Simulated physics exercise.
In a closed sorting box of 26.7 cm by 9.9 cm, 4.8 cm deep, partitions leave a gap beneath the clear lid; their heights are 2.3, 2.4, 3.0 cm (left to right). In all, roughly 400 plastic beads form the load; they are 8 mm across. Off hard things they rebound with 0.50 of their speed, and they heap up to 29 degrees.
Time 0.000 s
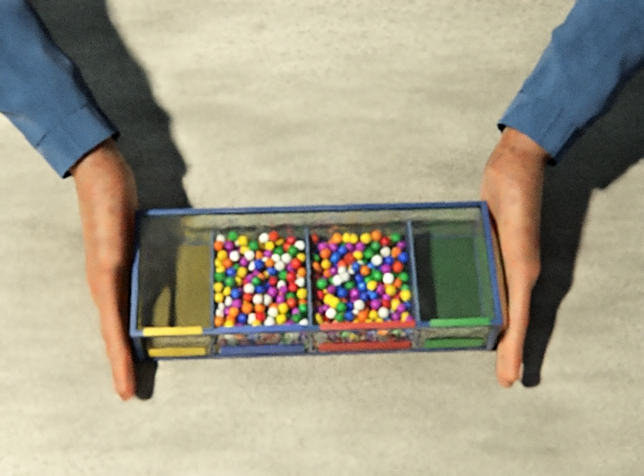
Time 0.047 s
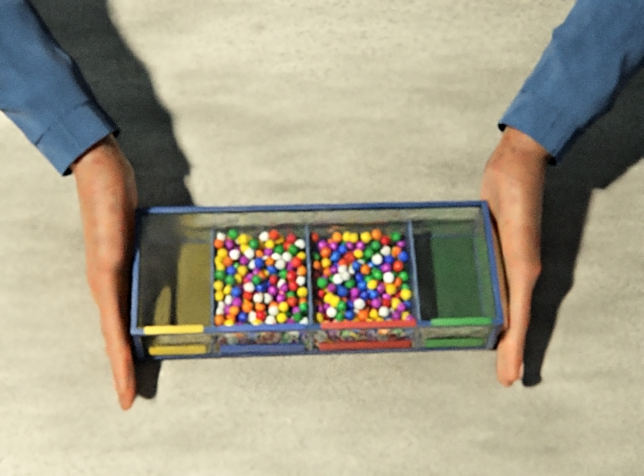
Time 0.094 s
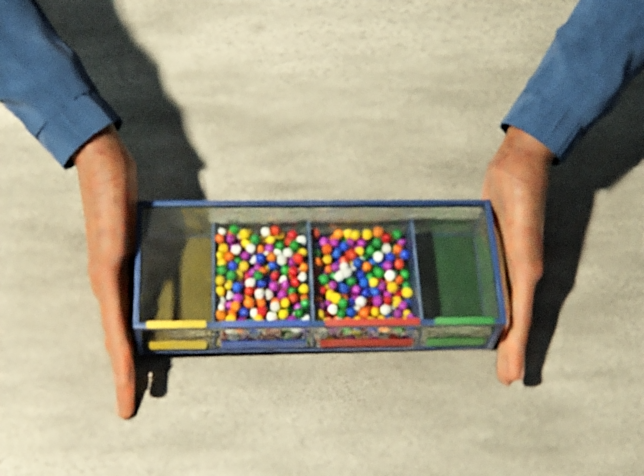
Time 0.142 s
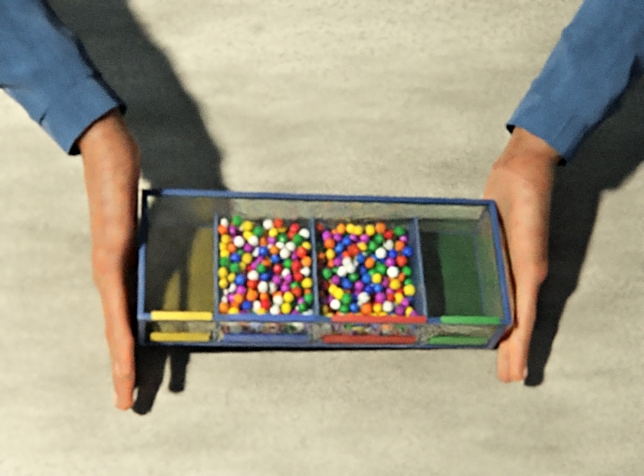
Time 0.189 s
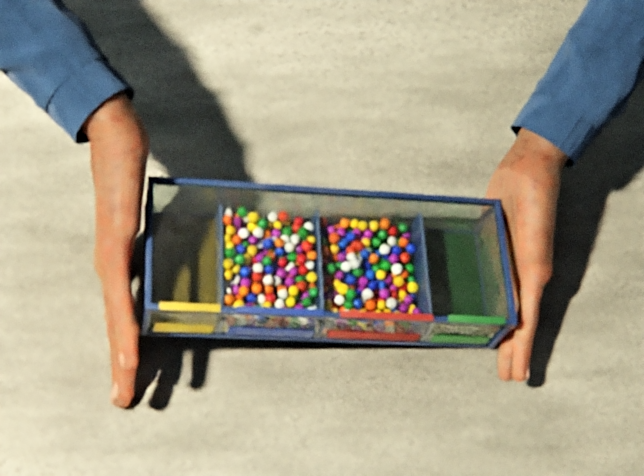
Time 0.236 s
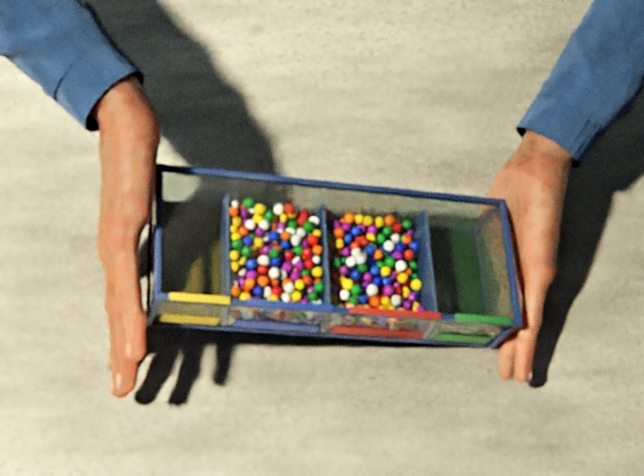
A clear-lidded sorting box, its two middle compartments filled with multicoloured beads, rests level between two blue-sleeved hands, then tilts clockwise as the left hand raises its end, leaving the right front corner lowest.
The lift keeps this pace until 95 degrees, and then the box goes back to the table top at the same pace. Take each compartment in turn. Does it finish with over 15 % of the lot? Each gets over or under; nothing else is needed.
Red compartment ends over. Blue compartment ends under. Green compartment ends over. Yellow compartment ends under.
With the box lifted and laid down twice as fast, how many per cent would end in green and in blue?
Green = 25 %; blue = 5 %.
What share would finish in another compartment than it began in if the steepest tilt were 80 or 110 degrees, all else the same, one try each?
Close to 45 in a hundred first, and 75 in a hundred second.
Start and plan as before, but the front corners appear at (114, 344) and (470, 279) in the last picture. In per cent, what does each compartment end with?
Red = 5 %, blue = 30 %, green = 0 %, yellow = 65 %.
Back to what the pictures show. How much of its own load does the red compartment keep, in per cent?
Something like 70 per cent.
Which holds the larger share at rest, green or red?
Go with red, that one ends with more.
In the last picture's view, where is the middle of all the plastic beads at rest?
My guess is close to (398, 297).
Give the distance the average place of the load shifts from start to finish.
About 8.0 cm.
After 1.21 s, tilt 95 degrees; red 50 %, blue 25 %, green 20 %.
Then, at 1.86 s, tilt 43 degrees; red 60 %, blue 5 %, green 35 %.
After 2.56 s, tilt 0 degrees; red 60 %, blue 5 %, green 35 %.
In the end, at 3.1 s, red 60 %, blue 5 %, green 35 %, yellow 0 %.
